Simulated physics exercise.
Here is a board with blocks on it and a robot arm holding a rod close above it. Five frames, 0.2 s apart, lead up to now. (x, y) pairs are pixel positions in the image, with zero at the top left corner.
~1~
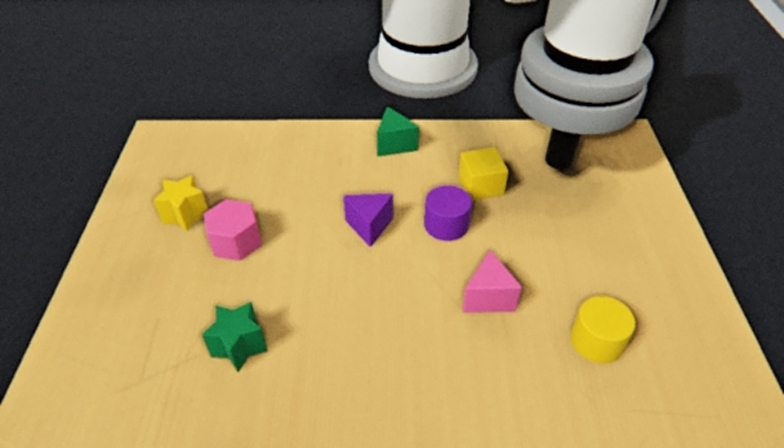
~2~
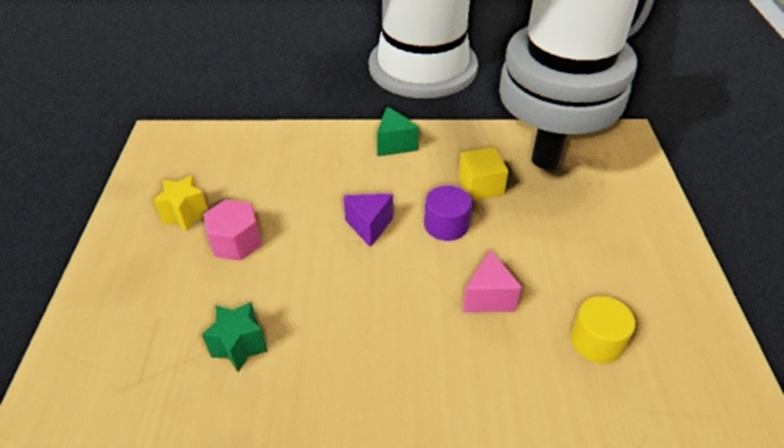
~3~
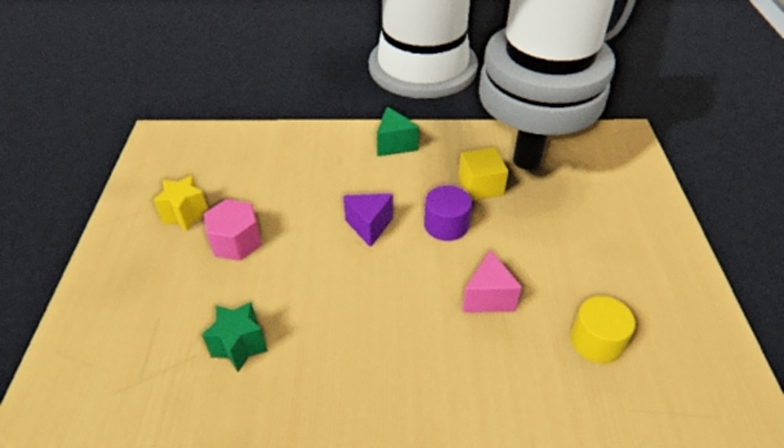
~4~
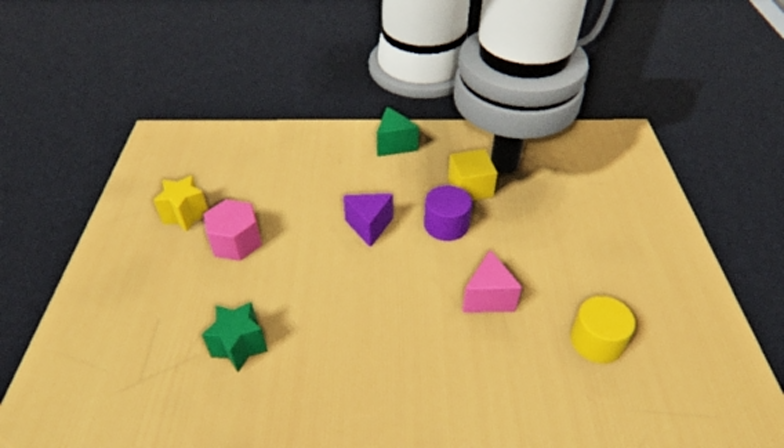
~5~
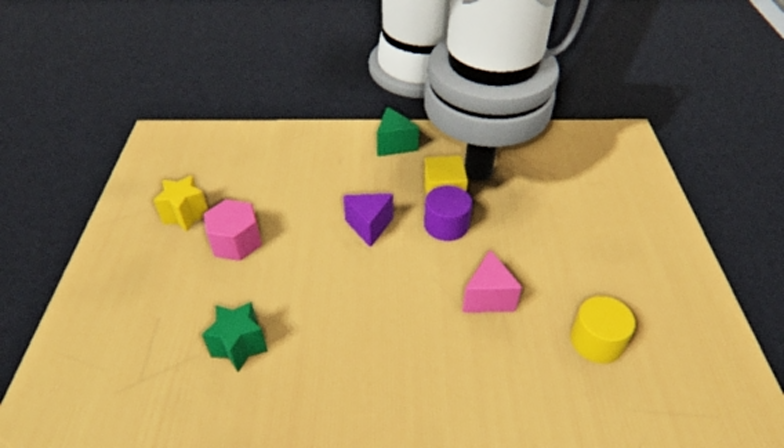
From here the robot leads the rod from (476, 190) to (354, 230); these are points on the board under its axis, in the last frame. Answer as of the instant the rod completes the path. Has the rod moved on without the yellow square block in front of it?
Yes, it checks out.
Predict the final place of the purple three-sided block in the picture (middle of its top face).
It should be at (318, 225) by then.
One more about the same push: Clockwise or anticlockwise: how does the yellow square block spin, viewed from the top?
From overhead, clockwise.
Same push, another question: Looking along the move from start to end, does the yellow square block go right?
In short: Yes.
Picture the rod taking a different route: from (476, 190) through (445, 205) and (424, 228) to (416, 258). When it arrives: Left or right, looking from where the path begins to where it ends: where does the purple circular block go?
Shifted left.
What follows on the original path. One third of the way, rod at (438, 184); yellow square block at (404, 173), turned 20° clockwise; purple circular block at (445, 204).
Two thirds of the way, rod at (396, 197); purple three-sided block at (359, 207); yellow square block at (374, 173), turned 55° clockwise; purple circular block at (441, 207).
At the end, rod at (353, 211); purple three-sided block at (318, 225), turned 25° anticlockwise; yellow square block at (371, 173), turned 65° clockwise; purple circular block at (441, 207).
